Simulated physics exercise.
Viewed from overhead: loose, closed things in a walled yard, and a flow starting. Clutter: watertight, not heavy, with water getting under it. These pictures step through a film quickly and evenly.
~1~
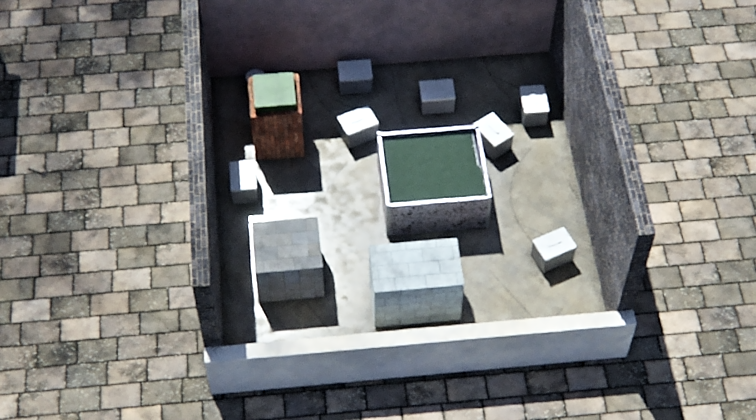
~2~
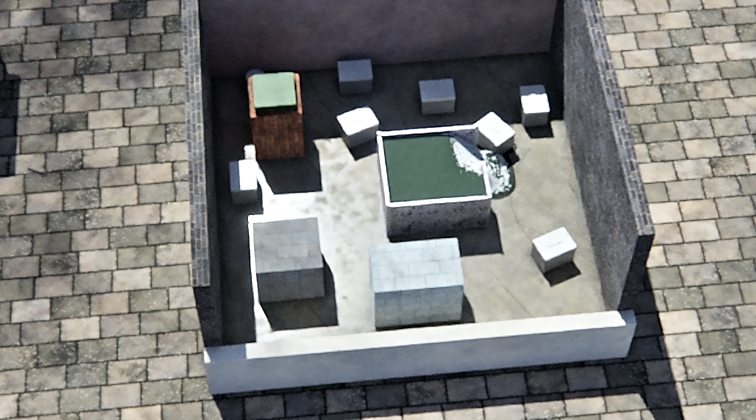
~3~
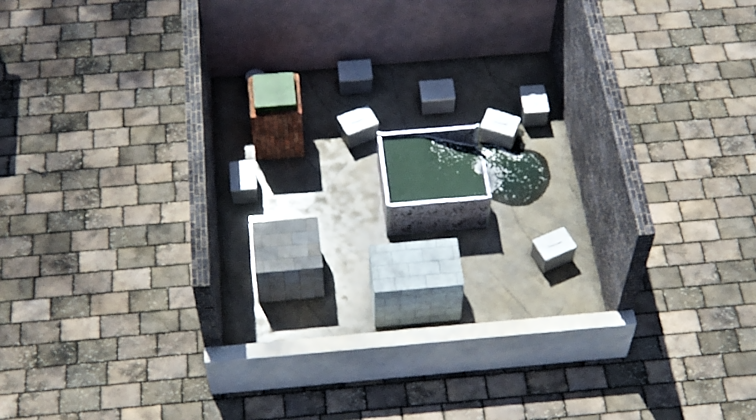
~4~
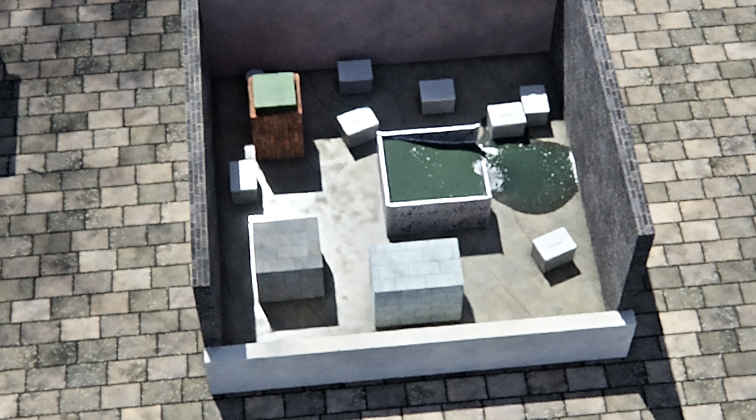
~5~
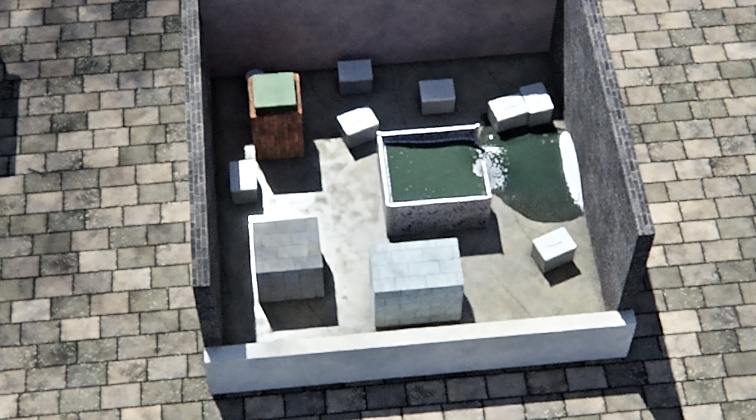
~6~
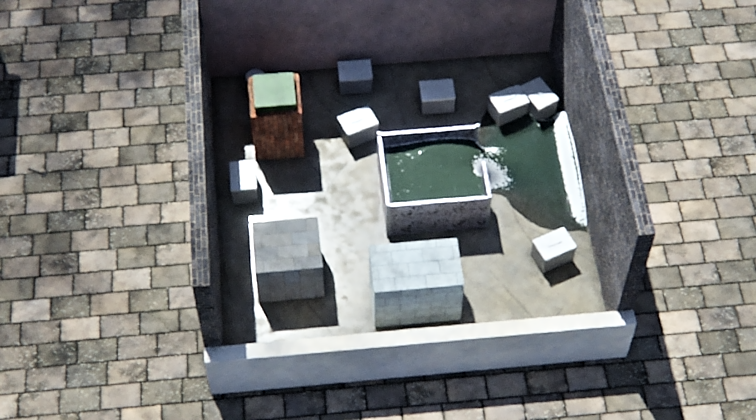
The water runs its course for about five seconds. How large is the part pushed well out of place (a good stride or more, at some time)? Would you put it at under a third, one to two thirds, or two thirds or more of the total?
The part that gets shoved well aside reaches two thirds.
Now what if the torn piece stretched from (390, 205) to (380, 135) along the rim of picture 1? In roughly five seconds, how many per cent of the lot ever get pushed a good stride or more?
Near 60 in a hundred.
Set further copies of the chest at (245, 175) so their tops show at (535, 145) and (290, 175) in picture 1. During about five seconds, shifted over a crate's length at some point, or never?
Going one by one, I'd say gets shoved clear for the first and not displaced that far for the second.
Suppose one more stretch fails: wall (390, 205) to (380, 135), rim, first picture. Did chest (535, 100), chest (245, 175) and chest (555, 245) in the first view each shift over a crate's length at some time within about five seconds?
Taking them in order, less than that, displaced that much, less than that.
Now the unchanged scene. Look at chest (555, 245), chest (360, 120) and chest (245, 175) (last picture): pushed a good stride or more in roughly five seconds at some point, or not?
In turn: Moved that far, pushed that far, under that.
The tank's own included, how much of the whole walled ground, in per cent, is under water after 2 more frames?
My figure is about 20 percent.
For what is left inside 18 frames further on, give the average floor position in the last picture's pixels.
I'd say roughly (354, 151).
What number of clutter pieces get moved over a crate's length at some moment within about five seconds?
The answer is 7.
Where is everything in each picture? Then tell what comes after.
In the first picture, a chest at (494, 129) rests on the ground; a chest at (534, 99), on the bottom; 0 of 8 have shifted.
In the second picture, a chest at (495, 129) rests on the ground; a chest at (534, 99), on the bottom; 0 of 8 have shifted.
In the third picture, a chest at (501, 122), on the bottom, close to its start; a chest at (534, 99), on the bottom; 1 of 8 have shifted.
In the fourth picture, a chest at (507, 114), on the bottom, a stride from its start; a chest at (534, 99), on the bottom; 1 of 8 have shifted.
In the fifth picture, a chest at (509, 106), on the bottom, a stride from its start; a chest at (536, 97) rests on the ground, close to its start; 1 of 8 have shifted.
In the sixth picture, a chest at (509, 98), on the bottom, a stride from its start; a chest at (539, 93) rests on the ground, close to its start; 2 of 8 have shifted.
A moment on, 2 of 8 are well off their spots; 0 afloat.
Next, 3 of 8 are well off their spots; 1 afloat.
Later, 5 of 8 are well off their spots; 2 afloat.
In the end, 7 of 8 are well off their spots, and 7 have been at some point; 6 afloat.
